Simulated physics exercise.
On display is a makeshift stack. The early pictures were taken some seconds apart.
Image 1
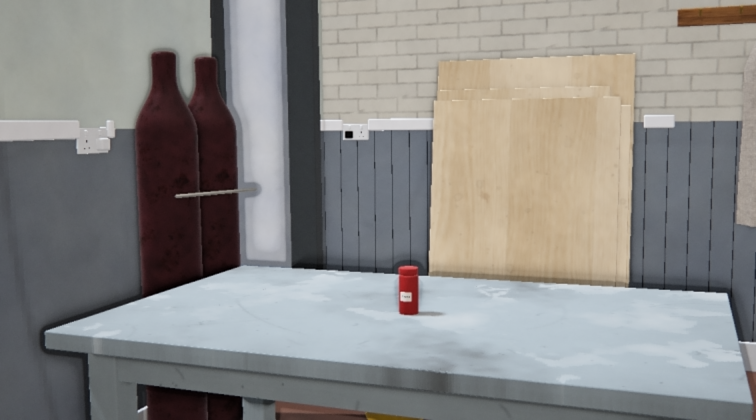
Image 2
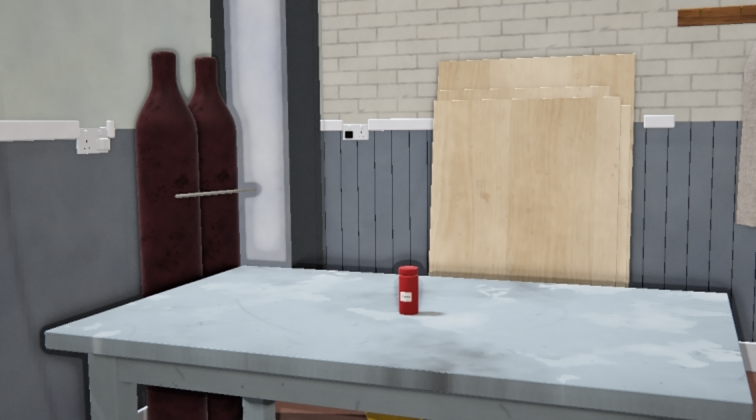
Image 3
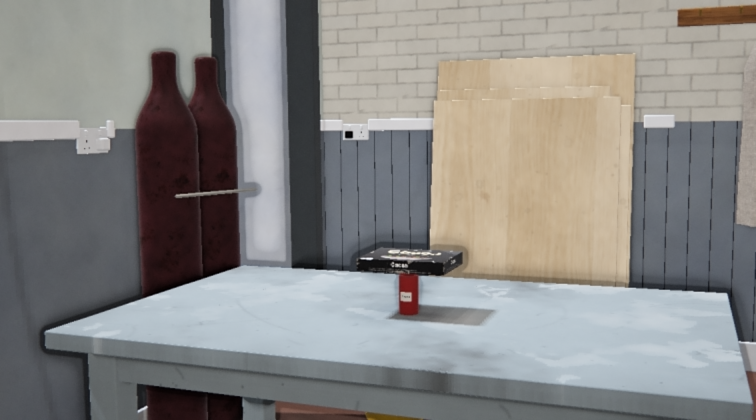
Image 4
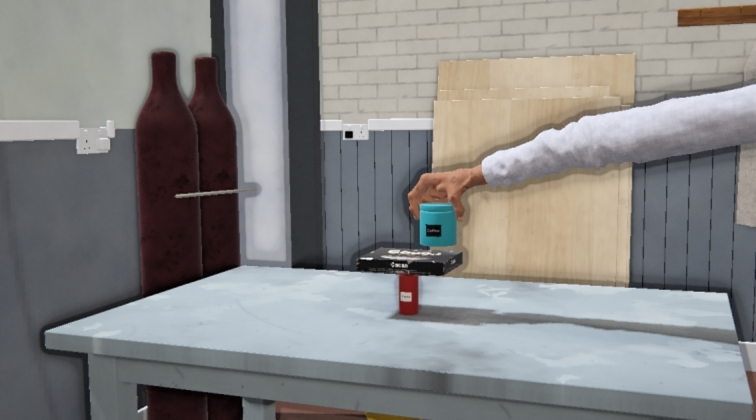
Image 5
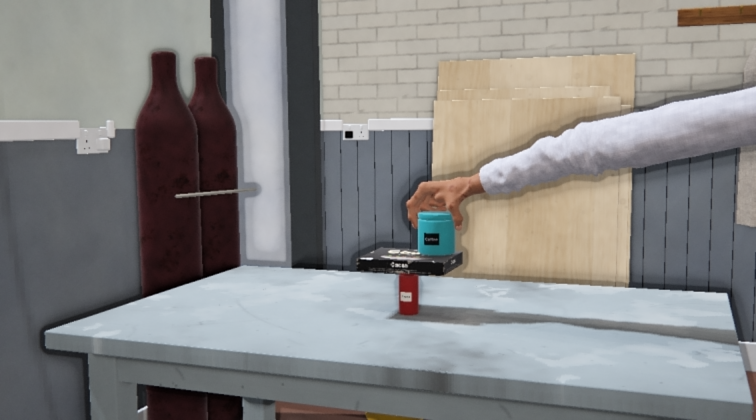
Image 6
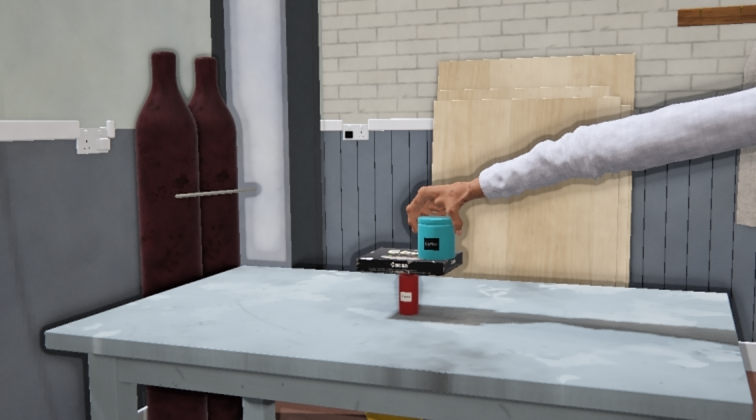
The clip opens on a small red shaker standing alone on a pale blue table. A flat black box then appears balanced on top of it. Next, a hand reaching in from the right lowers a turquoise jar onto the right side of the box and stays touching it.
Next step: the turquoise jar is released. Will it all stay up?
Oh, it doesn't remain fully standing, sadly.
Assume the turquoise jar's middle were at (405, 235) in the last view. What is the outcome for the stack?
Well, it survives then.
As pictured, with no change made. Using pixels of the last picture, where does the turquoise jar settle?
About (491, 307).
Then, 0.40 s after the last picture, turquoise jar now fallen; black packet on its side.
Then, 0.50 s after the last picture, black packet on its side.
At rest, fallen, black packet and turquoise jar; red shaker in place. Seen from the same camera at the end, turquoise jar near (491, 307). The stack loses its balance.
